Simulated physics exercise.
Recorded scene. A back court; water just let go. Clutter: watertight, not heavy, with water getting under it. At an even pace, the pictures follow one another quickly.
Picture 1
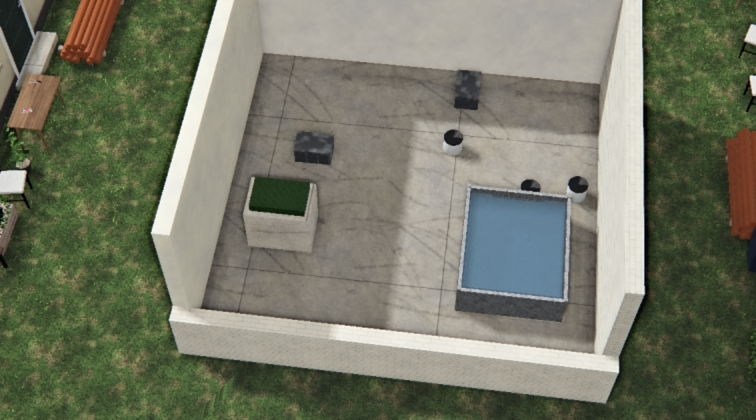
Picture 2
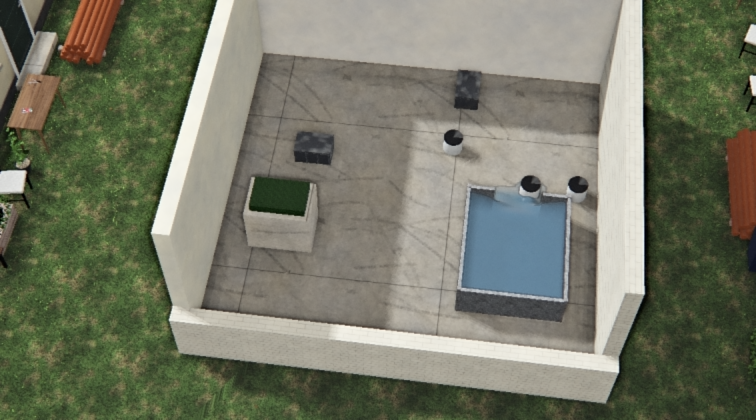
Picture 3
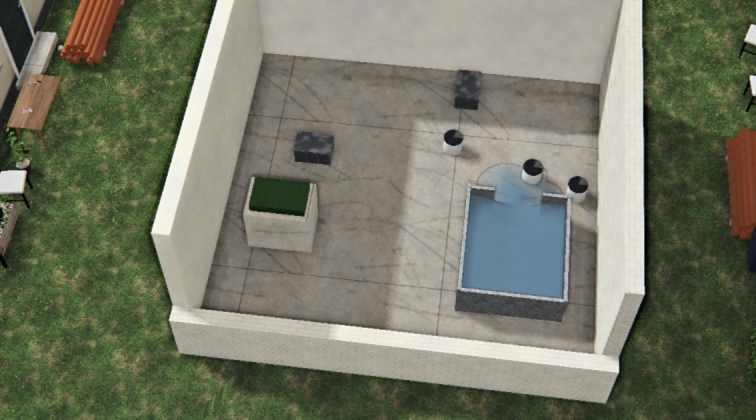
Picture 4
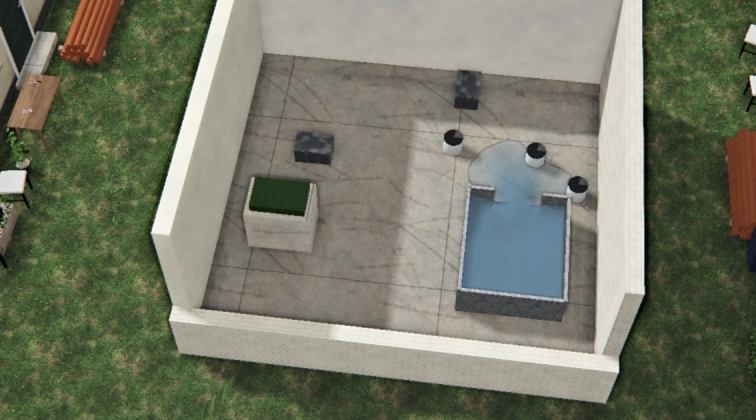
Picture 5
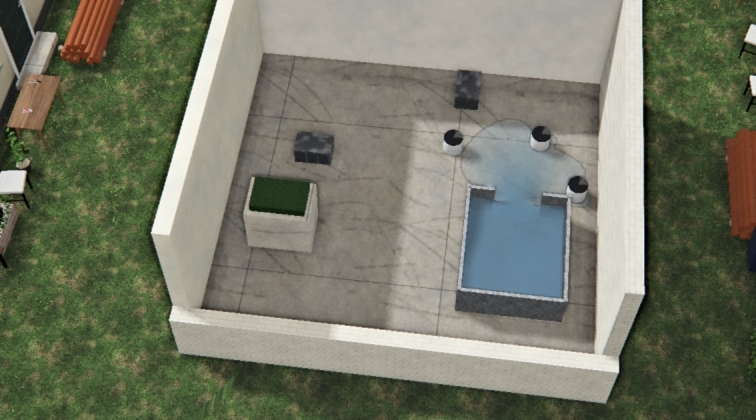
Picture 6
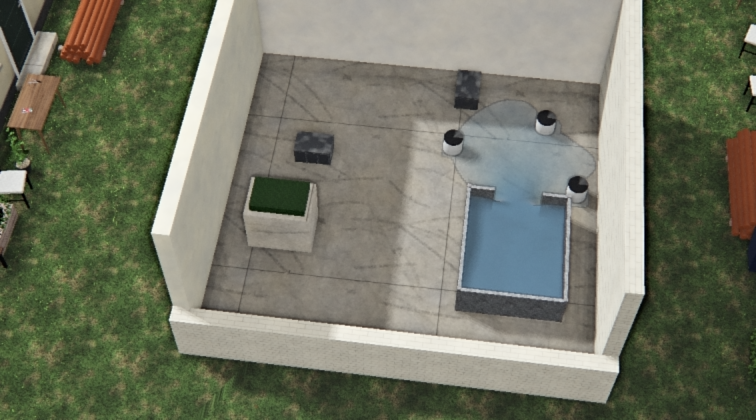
Water slips out through the back edge of a raised blue pool in a pale-walled court, seen from high above with grass on both sides. The grey paved floor holds white pails with dark tops near the pool, dark blocks further back, and a cream planter topped with green at left. As the water fans backward across the paving, one pail behind the pool slides toward the back wall, while the other pails, blocks and camera stay still.
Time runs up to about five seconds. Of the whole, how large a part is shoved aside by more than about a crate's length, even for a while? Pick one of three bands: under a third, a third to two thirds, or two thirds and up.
A third to two thirds.
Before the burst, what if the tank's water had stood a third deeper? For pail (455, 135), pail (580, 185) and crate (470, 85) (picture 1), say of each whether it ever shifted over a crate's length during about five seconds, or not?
Beyond that, then not beyond that, then beyond that.
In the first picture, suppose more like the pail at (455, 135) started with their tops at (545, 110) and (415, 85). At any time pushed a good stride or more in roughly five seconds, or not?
Item by item: Driven off; driven off.
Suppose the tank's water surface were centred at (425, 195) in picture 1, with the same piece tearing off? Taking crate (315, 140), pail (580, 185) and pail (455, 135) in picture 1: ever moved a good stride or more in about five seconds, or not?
The three, one by one: Short of that, past that mark and past that mark.
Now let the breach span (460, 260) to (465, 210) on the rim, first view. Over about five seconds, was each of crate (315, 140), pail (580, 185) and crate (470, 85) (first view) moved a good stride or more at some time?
Outcome by item - displaced that far / short of that distance / short of that distance.
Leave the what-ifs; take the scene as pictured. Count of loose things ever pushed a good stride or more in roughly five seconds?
Result - 3.
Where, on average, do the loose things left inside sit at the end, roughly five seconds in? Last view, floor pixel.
Mean position: Approx. (420, 138) px.
A moment on, 1 of 5 are well off their spots; 0 afloat.
Next, 2 of 5 are well off their spots; 2 afloat.
Later, 3 of 5 are well off their spots; 1 afloat.
In the end, 3 of 5 are well off their spots, and 3 have been at some point; 1 afloat.
